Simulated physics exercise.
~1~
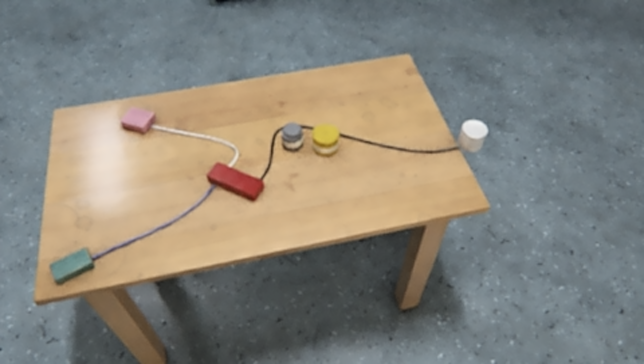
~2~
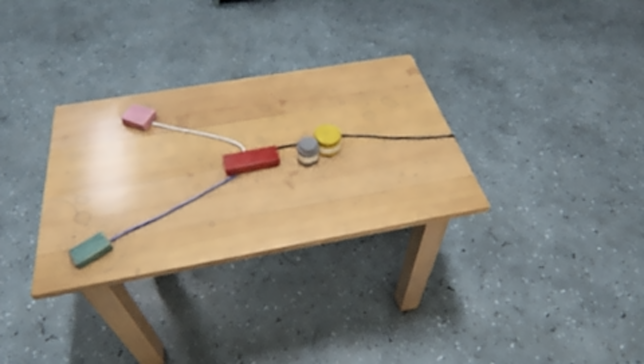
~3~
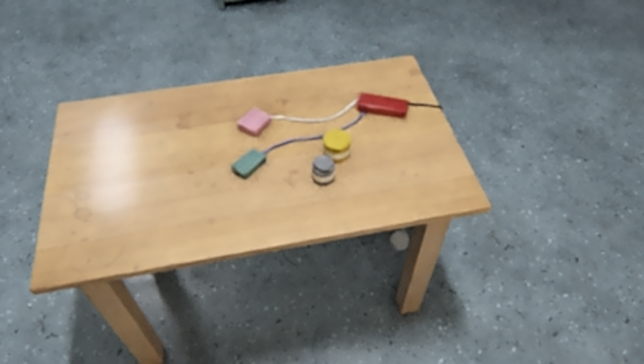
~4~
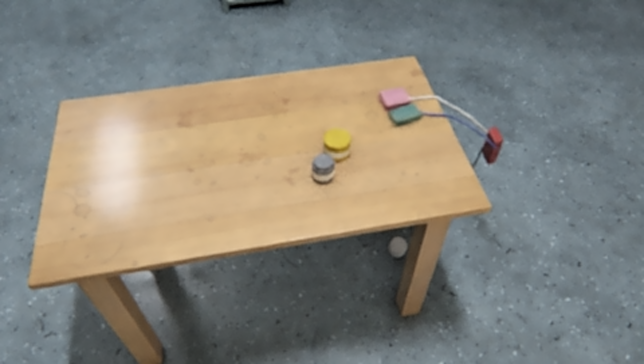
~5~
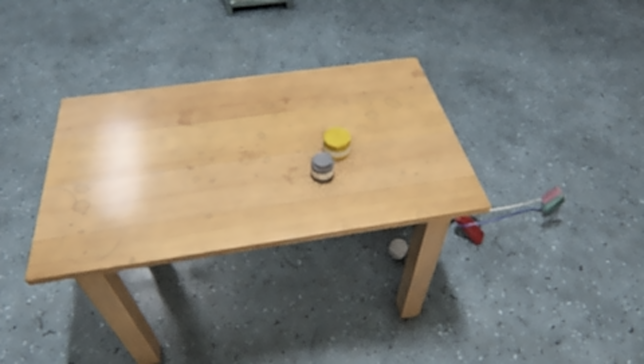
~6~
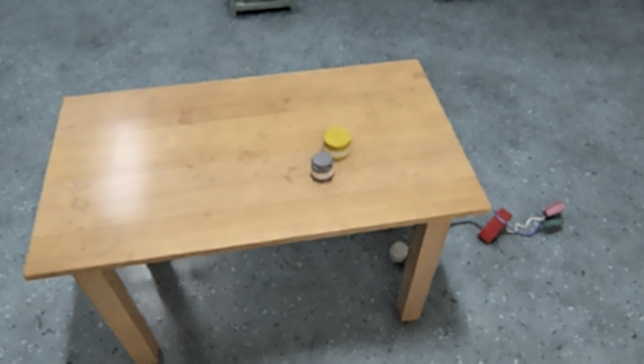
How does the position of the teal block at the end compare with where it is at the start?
At the start the teal block rests near the front left corner of the table top, and by the end it lies on the floor to the right of the table.
